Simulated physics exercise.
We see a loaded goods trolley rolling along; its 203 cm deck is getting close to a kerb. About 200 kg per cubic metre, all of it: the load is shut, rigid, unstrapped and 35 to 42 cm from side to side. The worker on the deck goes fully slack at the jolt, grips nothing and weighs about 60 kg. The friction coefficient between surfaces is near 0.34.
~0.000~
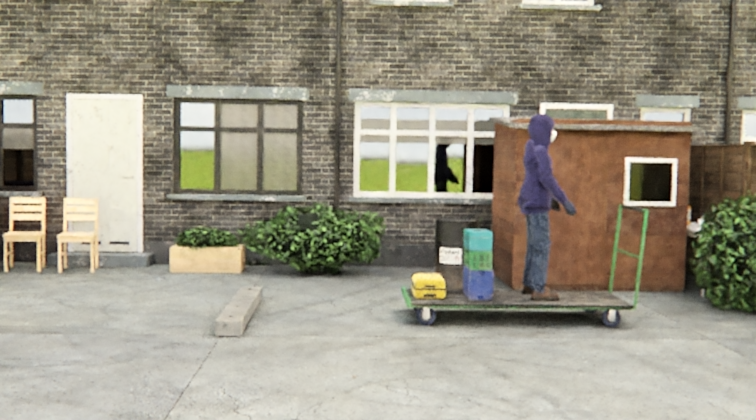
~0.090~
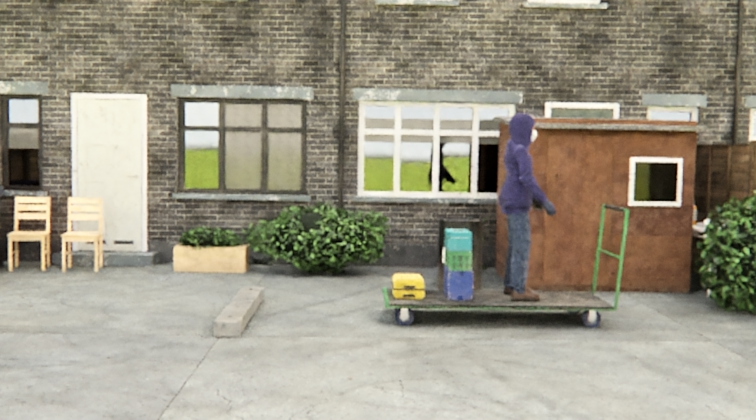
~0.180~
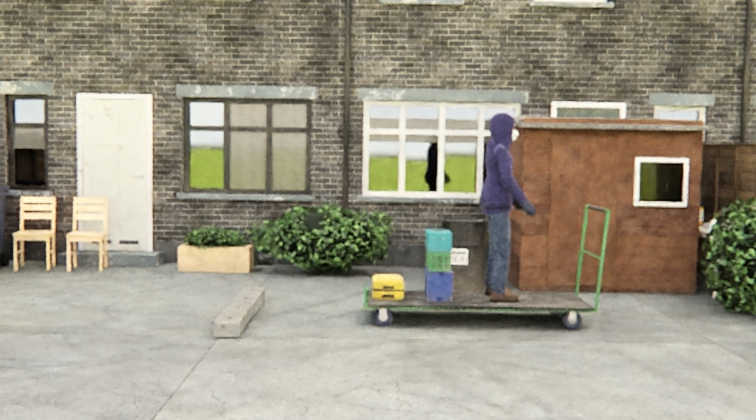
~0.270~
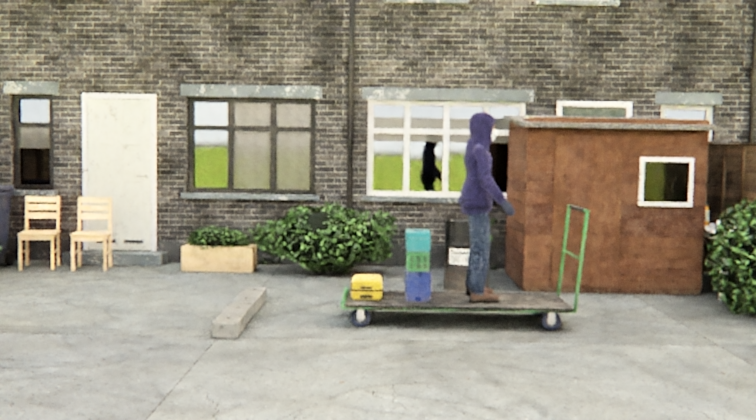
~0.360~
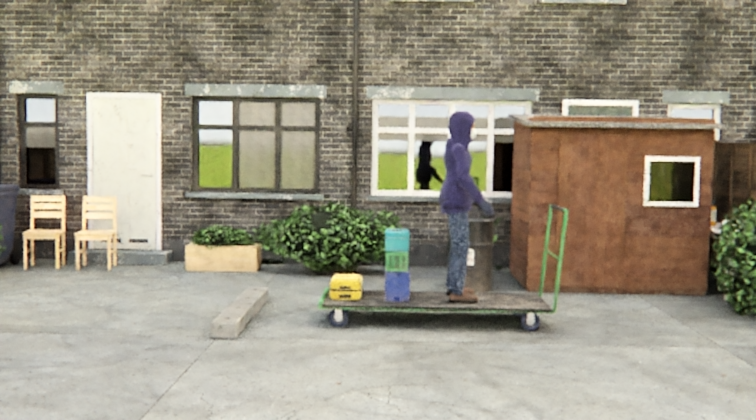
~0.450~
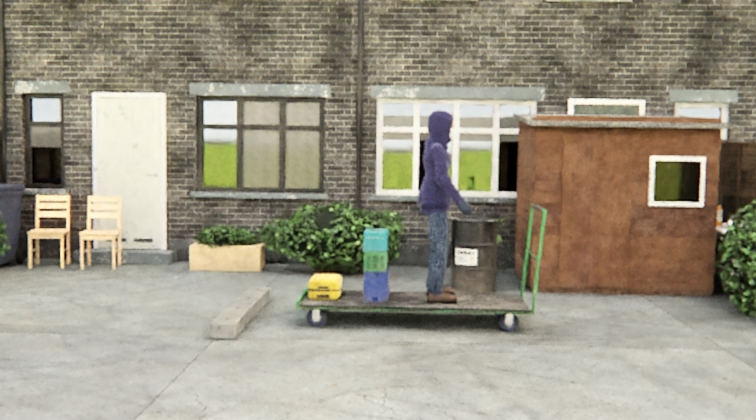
A flat trolley with a green frame rolls steadily left across a grey paved yard, seen side-on from a little way off, before a brick building with white-framed and dark-framed windows. On its deck a hooded figure in purple and jeans stands facing right, behind stacked teal, green and blue boxes and a yellow case. The trolley passes a brown shed, gradually revealing a dark barrel, while the view shifts slightly.
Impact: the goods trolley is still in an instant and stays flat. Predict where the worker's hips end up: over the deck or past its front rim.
My bet is it gets over the edge.
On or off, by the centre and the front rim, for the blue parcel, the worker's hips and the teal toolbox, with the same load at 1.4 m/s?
Then blue on, hips on, teal off.
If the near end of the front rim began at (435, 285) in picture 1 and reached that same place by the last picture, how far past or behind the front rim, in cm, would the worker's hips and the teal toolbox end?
Rest points: Hips at 40 cm past, teal at 330 cm past.
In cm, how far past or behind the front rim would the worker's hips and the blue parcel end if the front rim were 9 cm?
So the hips carry on 50 cm beyond the rim, while the blue one stops 40 cm short of it.
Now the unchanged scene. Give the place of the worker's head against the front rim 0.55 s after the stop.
20 cm behind it.
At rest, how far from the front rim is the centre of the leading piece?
Its centre ends some 290 cm past the rim.
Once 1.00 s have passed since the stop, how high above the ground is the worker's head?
At that moment it's around 20 cm off the ground.
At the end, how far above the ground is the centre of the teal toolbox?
Near 10 cm above the ground.
Impact comes at 0.69 s.
After 1.24 s the worker's hips are 12 cm behind the rim, near (259, 263) in the last picture's view.
After 1.69 s the worker's hips are 28 cm past the rim, near (216, 303) in the last picture's view.
At rest, 4.7 s, past the rim, green crate, teal toolbox and the worker's hips; behind it, blue parcel and yellow suitcase.
